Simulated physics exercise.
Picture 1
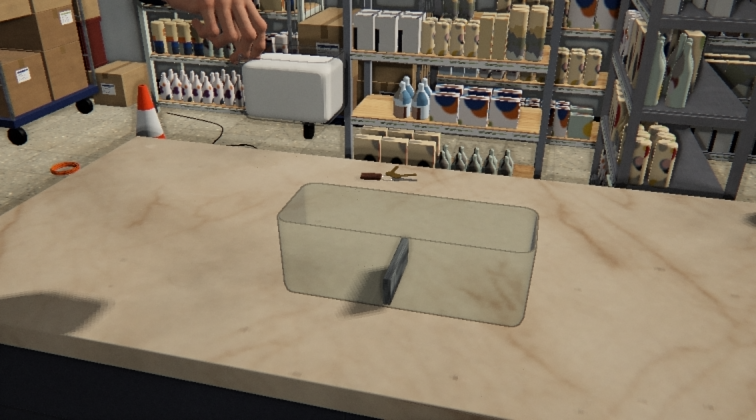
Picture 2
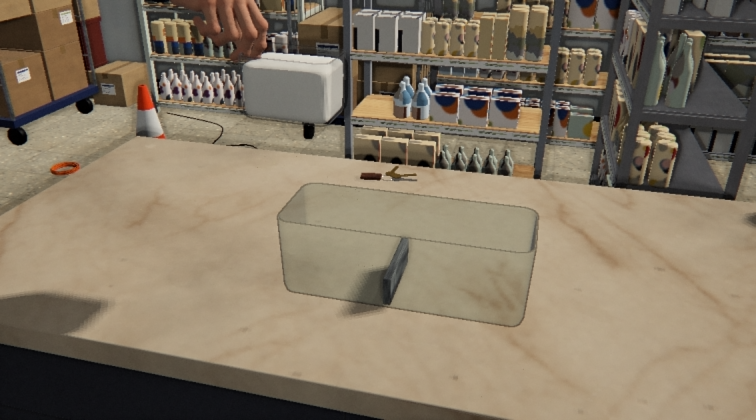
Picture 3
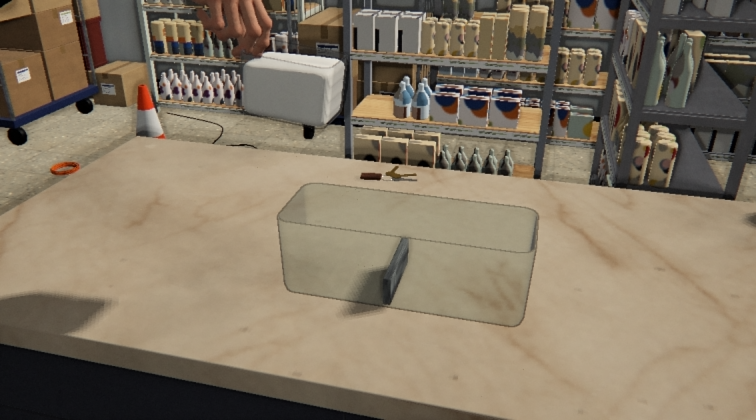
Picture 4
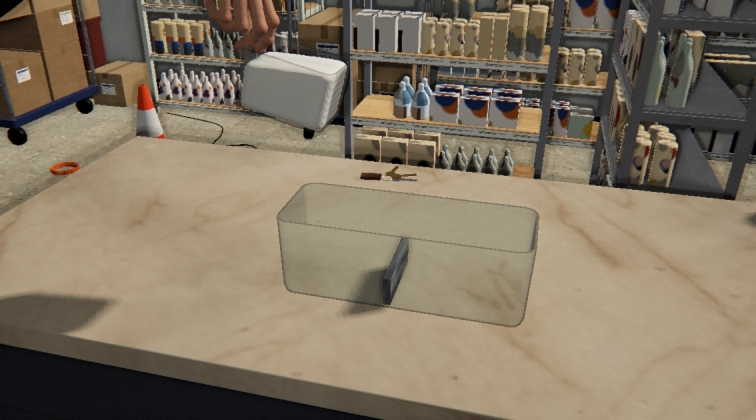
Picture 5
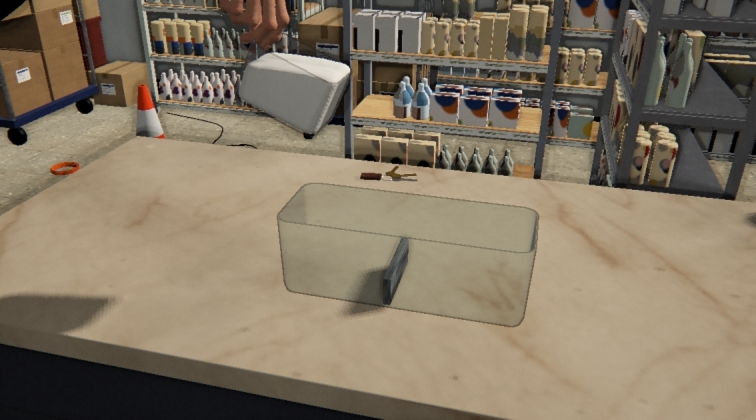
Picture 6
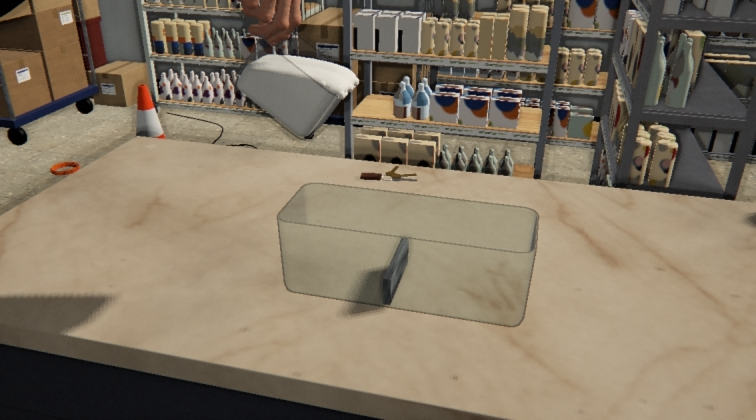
A hand tilts a white container rightward above a clear, divided basin on a marble counter.
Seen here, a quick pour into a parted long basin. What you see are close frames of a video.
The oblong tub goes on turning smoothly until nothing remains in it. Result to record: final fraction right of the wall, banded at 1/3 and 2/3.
Fraction right of wall: 1/3 to 2/3.
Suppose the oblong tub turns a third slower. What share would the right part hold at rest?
Roughly 55 percent.
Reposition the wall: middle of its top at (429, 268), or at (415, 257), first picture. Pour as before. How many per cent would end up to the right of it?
You'd get roughly 15 per cent the first time and roughly 10 per cent the second.
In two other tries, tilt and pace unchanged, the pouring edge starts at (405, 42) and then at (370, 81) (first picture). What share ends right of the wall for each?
Estimate, in order: 85 and 75 per cent.
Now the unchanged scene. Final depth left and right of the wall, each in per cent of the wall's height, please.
The left side sits at 40 per cent and the right side at 30.
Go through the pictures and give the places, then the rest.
It leans 0°; its right rim is at (337, 57); the milk meets the walls at (253, 59) and (337, 65); the long basin's rim runs from (291, 201) to (537, 232); the wall's top is at (397, 258), in the first frame.
It leans 2°; its right rim is at (338, 59); the milk meets the walls at (254, 58) and (338, 65), in the second frame.
It leans 6°; its right rim is at (340, 63); the milk meets the walls at (256, 57) and (339, 67), in the third frame.
It leans 14°; its right rim is at (342, 70); the milk meets the walls at (256, 58) and (342, 68), in the fourth frame.
It leans 23°; its right rim is at (345, 79); the milk meets the walls at (256, 59) and (346, 74); 1 per cent is over the edge, in the fifth frame.
It leans 35°; its right rim is at (345, 89); the milk meets the walls at (254, 64) and (341, 79); 5 per cent is over the edge, in the sixth frame.
A moment on, the oblong tub is tipped right over and 29 per cent is still to pour, 5 is left of the wall and 16 right of it.
Next, the oblong tub is tipped right over and 5 per cent is still to pour, 43 is left of the wall and 42 right of it.
Then the oblong tub is tipped right over and 0 per cent is still to pour, 53 is left of the wall and 41 right of it.
Later the oblong tub is tipped right over and 0 per cent is still to pour, 55 is left of the wall and 42 right of it.
Finally, 55 per cent lies left of the wall, 42 right of it and 3 outside.
